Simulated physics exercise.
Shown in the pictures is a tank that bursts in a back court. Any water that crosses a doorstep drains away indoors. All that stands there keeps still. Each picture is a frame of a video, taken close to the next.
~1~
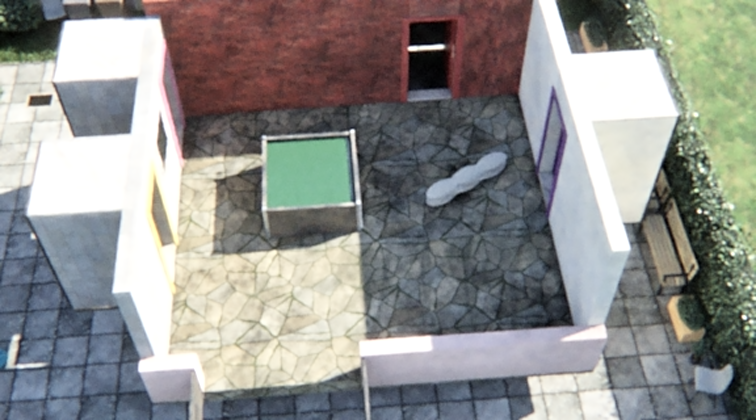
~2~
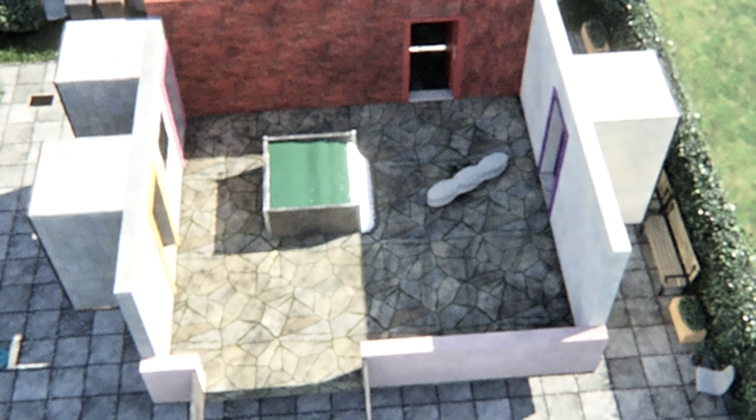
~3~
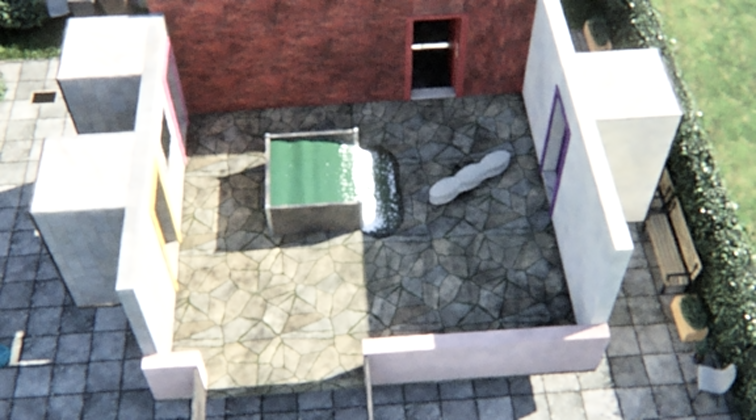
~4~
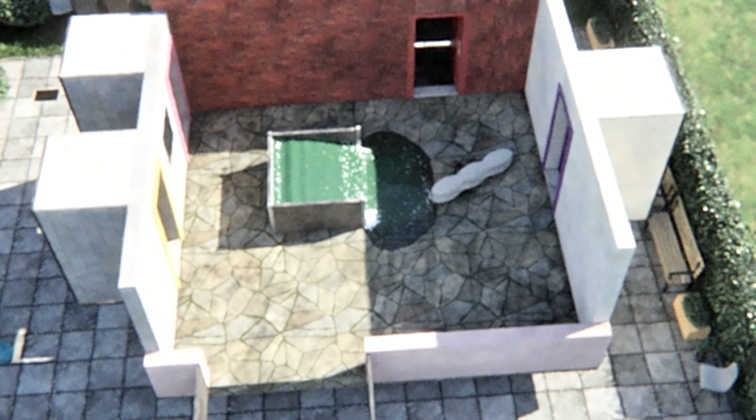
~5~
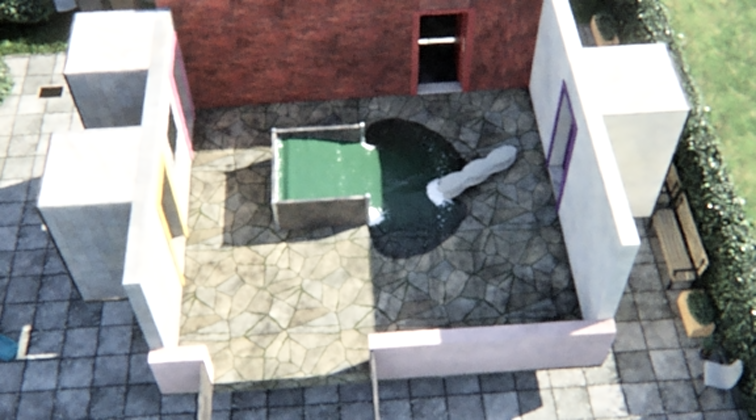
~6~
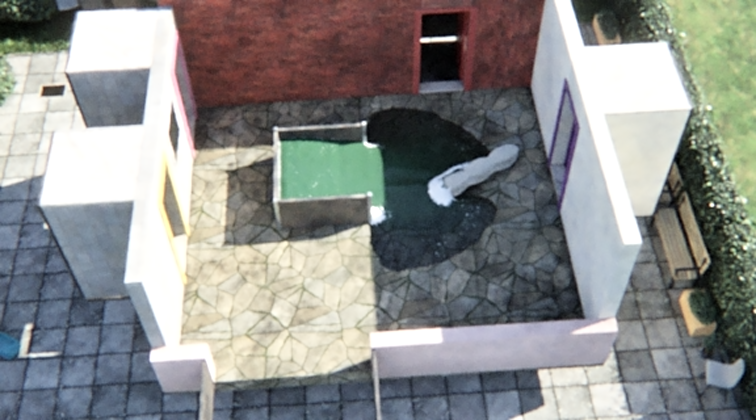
A walled stone court holding a tank of green water, which bursts on its right side, water spreading around a pale lumpy shape.
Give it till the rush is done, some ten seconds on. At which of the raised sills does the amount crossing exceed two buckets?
At the purple door it does not exceed two buckets; at the red door it exceeds two buckets; at the yellow door it does not exceed two buckets; at the pink door it does not exceed two buckets.
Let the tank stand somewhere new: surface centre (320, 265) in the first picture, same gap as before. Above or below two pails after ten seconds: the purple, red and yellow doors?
Log: Purple door breaks the limit; red door misses the mark; yellow door misses the mark.
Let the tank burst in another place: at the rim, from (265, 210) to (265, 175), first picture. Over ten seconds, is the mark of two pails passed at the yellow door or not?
The answer: Yellow door crosses the line.
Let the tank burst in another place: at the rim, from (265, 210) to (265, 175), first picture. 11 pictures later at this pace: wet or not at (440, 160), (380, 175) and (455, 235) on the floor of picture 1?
In turn: Untouched, then untouched, then untouched.
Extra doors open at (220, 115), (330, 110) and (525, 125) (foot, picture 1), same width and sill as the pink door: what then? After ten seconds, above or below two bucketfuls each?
First door doesn't reach it, second door doesn't reach it, third door gets past it.
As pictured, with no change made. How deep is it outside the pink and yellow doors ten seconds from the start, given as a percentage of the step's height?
Near 60 and 90 in a hundred.
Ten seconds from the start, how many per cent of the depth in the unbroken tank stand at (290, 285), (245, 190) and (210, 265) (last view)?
Approx. values, in order: 4 %, 4 %, 12 %.
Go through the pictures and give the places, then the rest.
In the first frame, still water in the water tank at (310, 173).
In the second frame, the front is at (358, 156), out from the gap at (356, 185).
In the third frame, water pours out at (358, 185) and has run to (375, 148).
In the fourth frame, water pours out at (360, 184) and has run to (399, 138).
In the fifth frame, the front is at (457, 222), out from the gap at (364, 181).
In the sixth frame, water pours out at (366, 180) and has run to (488, 157).
A moment on, water covers 30 % of the floor; the purple door not reached, the red door wet at the sill, nothing in, the yellow door not reached, the pink door not reached.
Next, water covers 40 % of the floor; the purple door wet at the sill, nothing in, the red door under two buckets in, the yellow door not reached, the pink door not reached.
Then, water covers 45 % of the floor; the purple door wet at the sill, nothing in, the red door over two buckets in, the yellow door not reached, the pink door not reached.
Later, water covers 75 % of the floor; the purple door wet at the sill, nothing in, the red door far over two buckets in, the yellow door not reached, the pink door wet at the sill, nothing in.
In the end, water covers 90 % of the floor; the purple door wet at the sill, nothing in, the red door far over two buckets in, the yellow door wet at the sill, nothing in, the pink door wet at the sill, nothing in.
